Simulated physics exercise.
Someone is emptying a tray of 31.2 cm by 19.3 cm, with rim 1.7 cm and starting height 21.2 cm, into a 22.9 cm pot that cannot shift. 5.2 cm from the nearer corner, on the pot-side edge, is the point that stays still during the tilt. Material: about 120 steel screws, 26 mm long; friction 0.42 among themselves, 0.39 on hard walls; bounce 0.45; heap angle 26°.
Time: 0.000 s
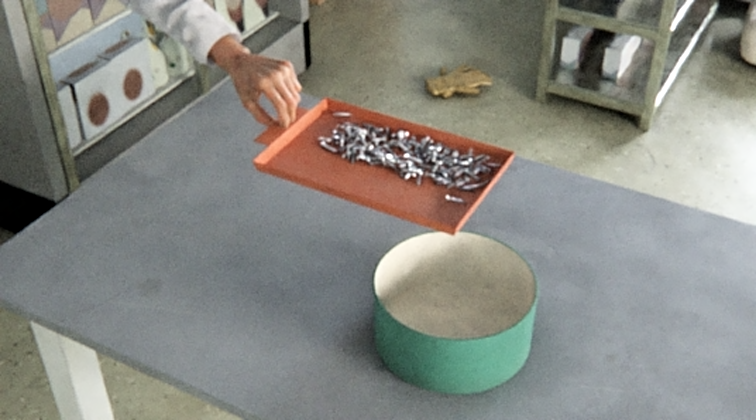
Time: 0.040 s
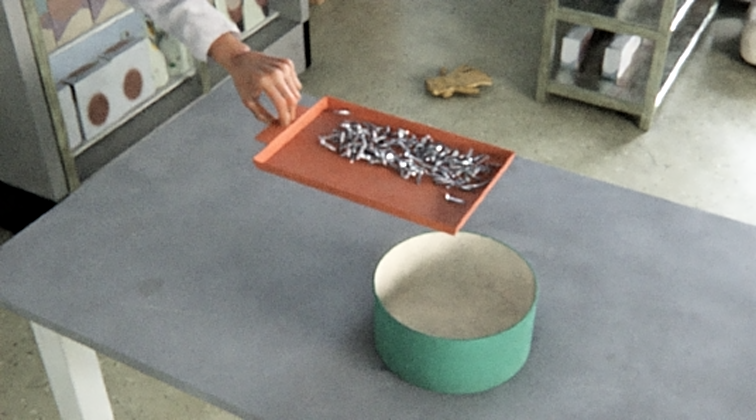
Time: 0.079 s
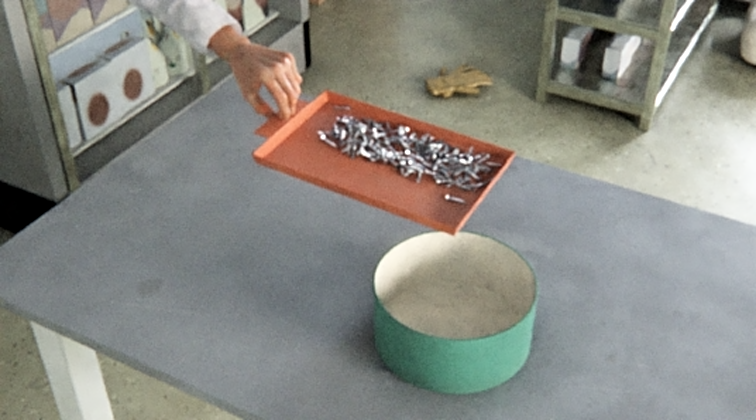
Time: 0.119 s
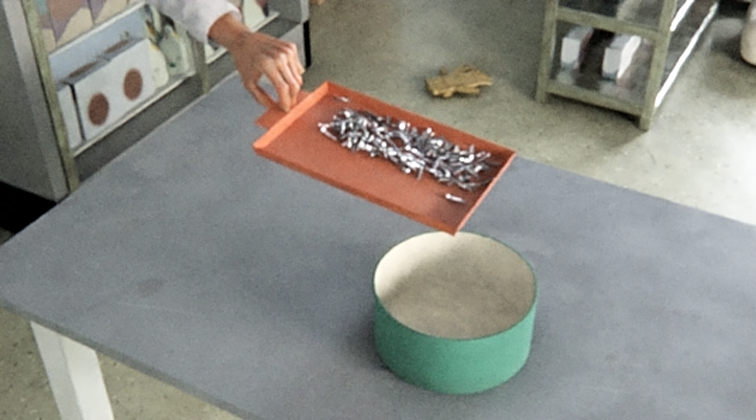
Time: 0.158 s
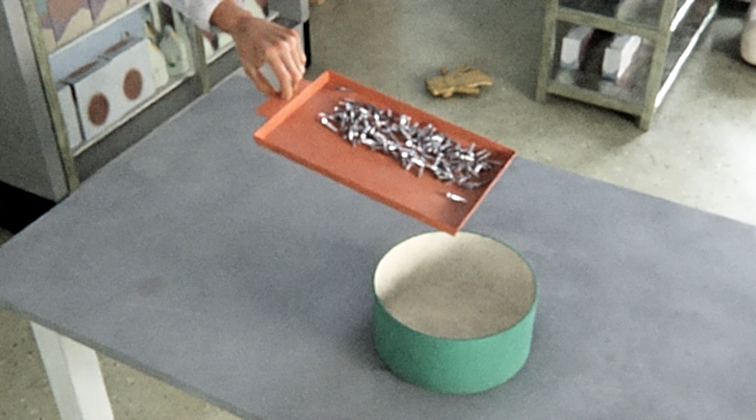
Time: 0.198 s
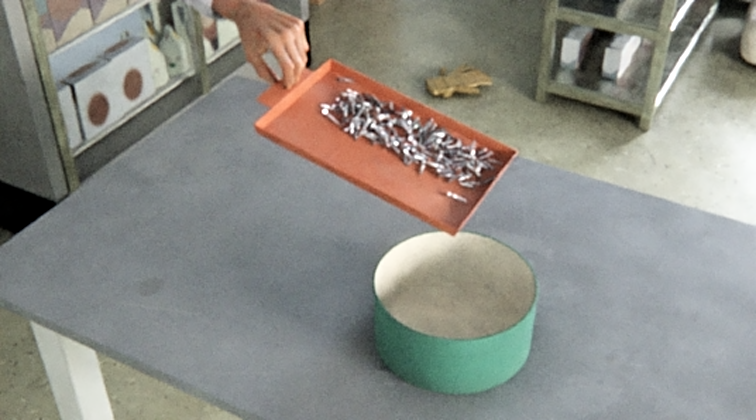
In a workshop, a hand holds an orange tray of small steel screws above a gray table, its near-right corner over a round green pot. The tray starts almost level, then the hand gradually raises its left side, tilting it down toward the pot while the screws stay heaped in place.
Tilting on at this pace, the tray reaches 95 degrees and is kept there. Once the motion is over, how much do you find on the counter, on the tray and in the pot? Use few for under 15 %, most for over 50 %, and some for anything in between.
Counter: Some, left on the tray: Few, pot: Most.
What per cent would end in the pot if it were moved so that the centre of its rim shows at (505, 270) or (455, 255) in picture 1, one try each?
Near 100 and 50 percent, one try each.
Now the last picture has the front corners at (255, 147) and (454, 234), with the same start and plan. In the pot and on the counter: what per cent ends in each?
Final per cent - pot 90, counter 10.
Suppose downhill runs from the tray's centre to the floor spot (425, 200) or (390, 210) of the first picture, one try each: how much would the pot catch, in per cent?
Around 100 % for the first direction, around 95 % for the second.
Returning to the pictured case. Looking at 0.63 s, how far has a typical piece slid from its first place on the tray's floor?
Roughly 9 cm.
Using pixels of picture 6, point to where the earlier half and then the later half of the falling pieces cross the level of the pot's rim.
First near (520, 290), then at (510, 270).
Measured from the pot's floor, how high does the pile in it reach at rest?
1.5 cm.
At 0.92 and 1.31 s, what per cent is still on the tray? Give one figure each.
About 30, 0.
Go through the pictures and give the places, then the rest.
Tray tilt 0 degrees, front corners at (257, 160) and (454, 226); middle of the pieces at (408, 155); pot at (455, 282), in the first frame.
Tray tilt 1 degrees, front corners at (257, 159) and (454, 226); middle of the pieces at (408, 154), in the second frame.
Tray tilt 2 degrees, front corners at (257, 153) and (455, 226); middle of the pieces at (409, 152), in the third frame.
Tray tilt 5 degrees, front corners at (257, 145) and (455, 226), lowest corner right front; middle of the pieces at (409, 147), in the fourth frame.
Tray tilt 9 degrees, front corners at (257, 134) and (456, 227), lowest corner right front; middle of the pieces at (410, 143), in the fifth frame.
Tray tilt 13 degrees, front corners at (259, 124) and (456, 228), lowest corner right front; middle of the pieces at (411, 138); pot at (455, 282). Its pace works out near 90 degrees a second, in the sixth frame.
After 0.63 s, tilt 52 degrees; the tray holds 100 %, the pot 0 %.
After 0.92 s, tilt 79 degrees; the tray holds 30 %, the pot 30 %.
After 1.31 s, tilt 95 degrees; the tray holds 0 %, the pot 70 %.
At rest (2.4 s), counter 30 %, tray 0 %, pot 70 %.
